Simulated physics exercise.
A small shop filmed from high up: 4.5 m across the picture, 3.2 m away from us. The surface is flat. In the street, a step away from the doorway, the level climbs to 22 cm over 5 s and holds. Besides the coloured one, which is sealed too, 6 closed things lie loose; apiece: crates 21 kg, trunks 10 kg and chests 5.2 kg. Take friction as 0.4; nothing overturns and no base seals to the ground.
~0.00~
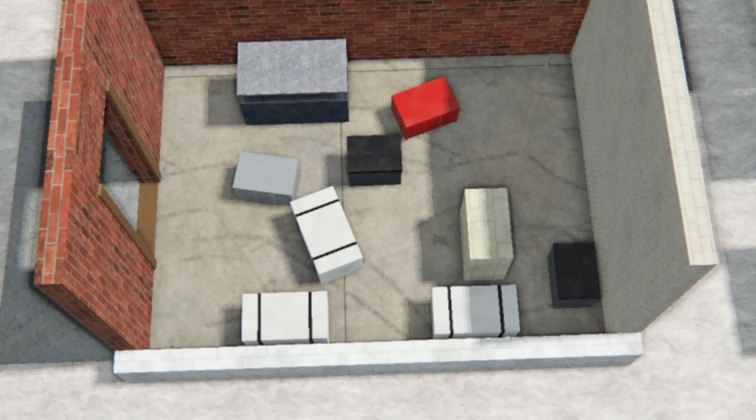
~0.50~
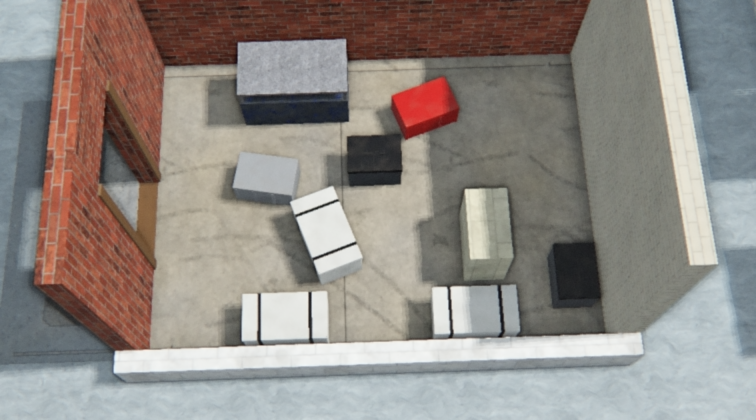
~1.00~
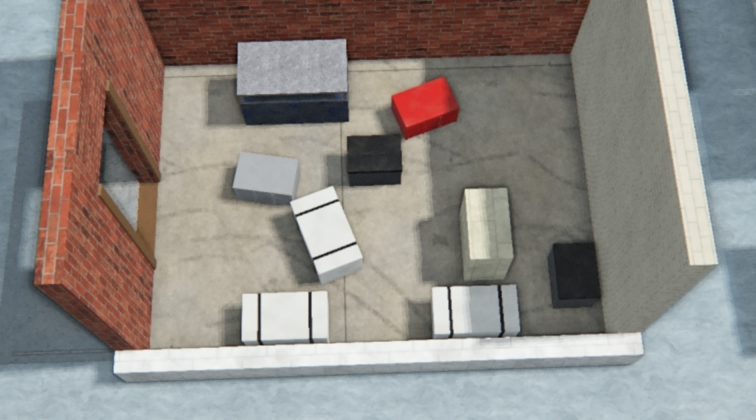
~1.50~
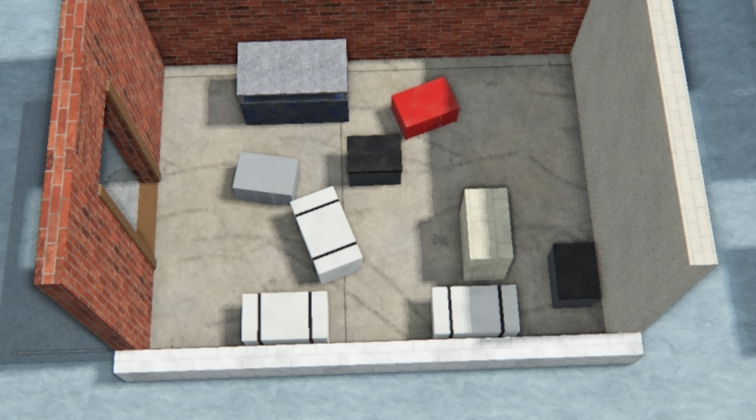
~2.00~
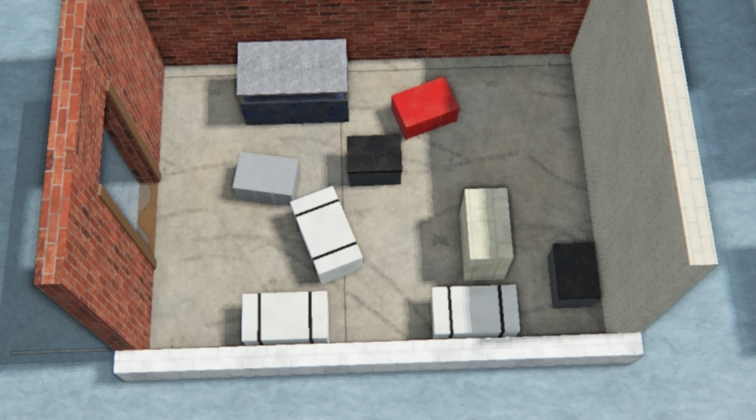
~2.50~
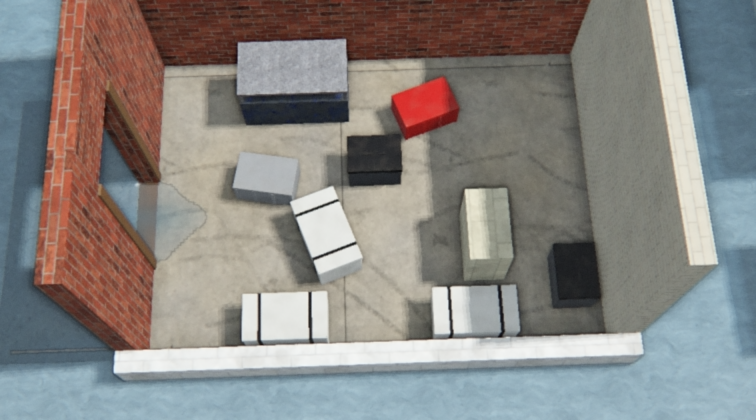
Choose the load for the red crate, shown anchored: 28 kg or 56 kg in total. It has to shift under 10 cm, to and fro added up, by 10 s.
I expect that the lower weight is enough.
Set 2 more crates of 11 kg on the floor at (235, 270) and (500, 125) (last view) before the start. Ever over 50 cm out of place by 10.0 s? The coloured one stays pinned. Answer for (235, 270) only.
It is more.
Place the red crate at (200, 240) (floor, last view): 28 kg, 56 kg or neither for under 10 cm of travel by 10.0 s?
Only the larger holds.
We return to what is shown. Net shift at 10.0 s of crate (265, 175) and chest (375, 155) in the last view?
In turn: 120 cm, 100 cm.
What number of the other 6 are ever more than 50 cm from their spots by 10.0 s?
I count 6.
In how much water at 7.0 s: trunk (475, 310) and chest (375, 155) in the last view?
About 6 and 3 cm.
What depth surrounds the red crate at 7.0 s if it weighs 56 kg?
About 1 cm.
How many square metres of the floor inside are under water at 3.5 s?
Roughly 2.0 m2.
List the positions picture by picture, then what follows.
The red crate at (425, 102) rests on the ground; water covers 0.0 m2; 0 of 7 have shifted, in the first frame.
The red crate at (425, 102) rests on the ground; water covers 0.0 m2; 0 of 7 have shifted, in the second frame.
The red crate at (425, 102) rests on the ground; water covers 0.0 m2; 0 of 7 have shifted, in the third frame.
The red crate at (425, 102) rests on the ground; water covers 0.0 m2; 0 of 7 have shifted, in the fourth frame.
The red crate at (425, 102) rests on the ground; 0.0 m2 under water; 0 of 7 have shifted, in the fifth frame.
The red crate at (425, 102) rests on the ground; water covers 0.2 m2; 0 of 7 have shifted, in the sixth frame.
After 3.5 s the red crate would be 0 cm from its start with 28 kg and 0 cm from its start with 56 kg; 0 cm of water round it then.
After 4.5 s the red crate would be 0 cm from its start with 28 kg and 0 cm from its start with 56 kg; 0 cm of water round it then.
After 7.0 s the red crate would be 0 cm from its start with 28 kg and 0 cm from its start with 56 kg; 1 cm of water round it then.
After 10.0 s the red crate would be 1 cm from its start with 28 kg and 0 cm from its start with 56 kg; 3 cm of water round it then.
